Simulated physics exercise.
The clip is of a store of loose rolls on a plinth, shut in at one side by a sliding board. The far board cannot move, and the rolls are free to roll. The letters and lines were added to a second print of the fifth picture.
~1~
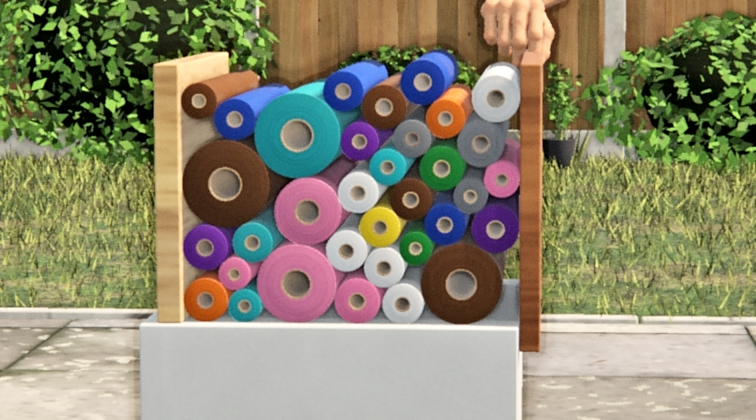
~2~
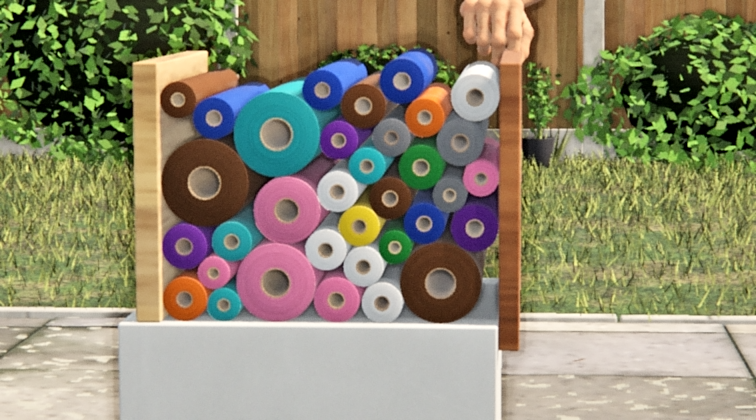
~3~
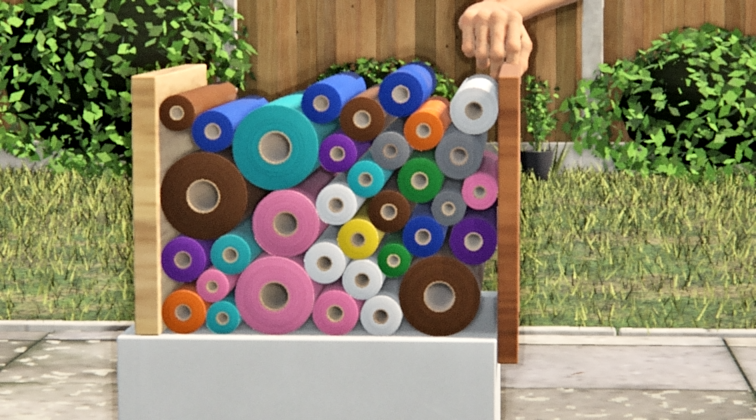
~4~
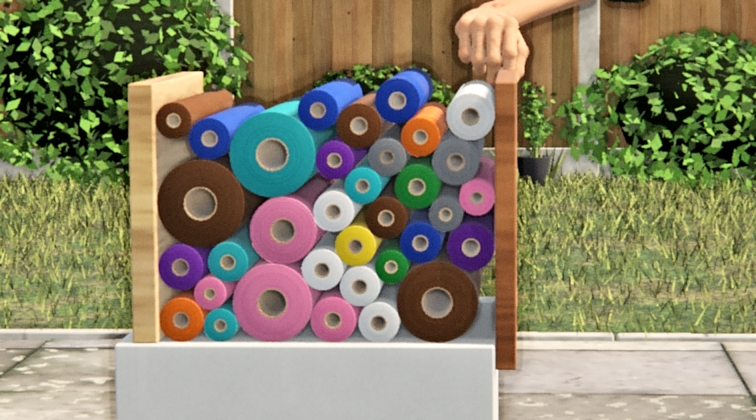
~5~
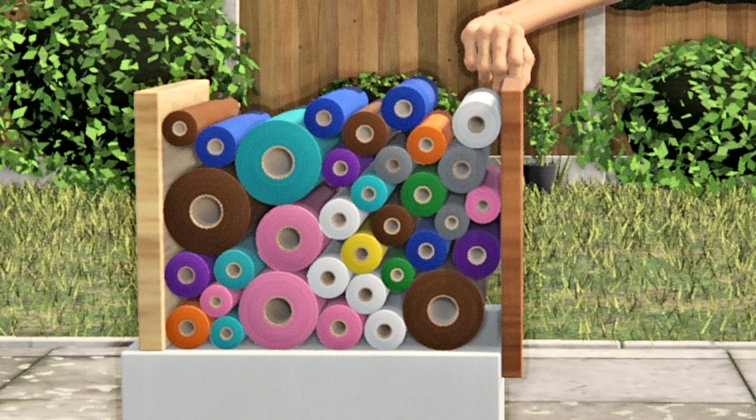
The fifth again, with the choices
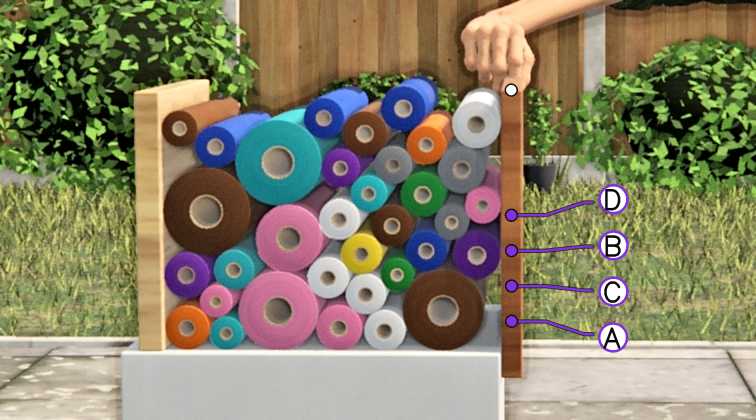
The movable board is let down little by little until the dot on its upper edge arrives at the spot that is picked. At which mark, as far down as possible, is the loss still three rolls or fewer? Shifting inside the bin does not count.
At most to D.
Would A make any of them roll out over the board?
At A: Yes.
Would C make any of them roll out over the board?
At C: Yes.
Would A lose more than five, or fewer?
More than five.
On the marked copy, A at (512, 322); B at (512, 251); C at (512, 286); D at (512, 215); the white dot at (512, 90).
With D. Early on, top of the board (501, 169).
Further on, top of the board (501, 215).
At the end, top of the board (501, 215), one out over the board.
As for the rest, A more than three out over the board; B more than three out over the board; C more than three out over the board.
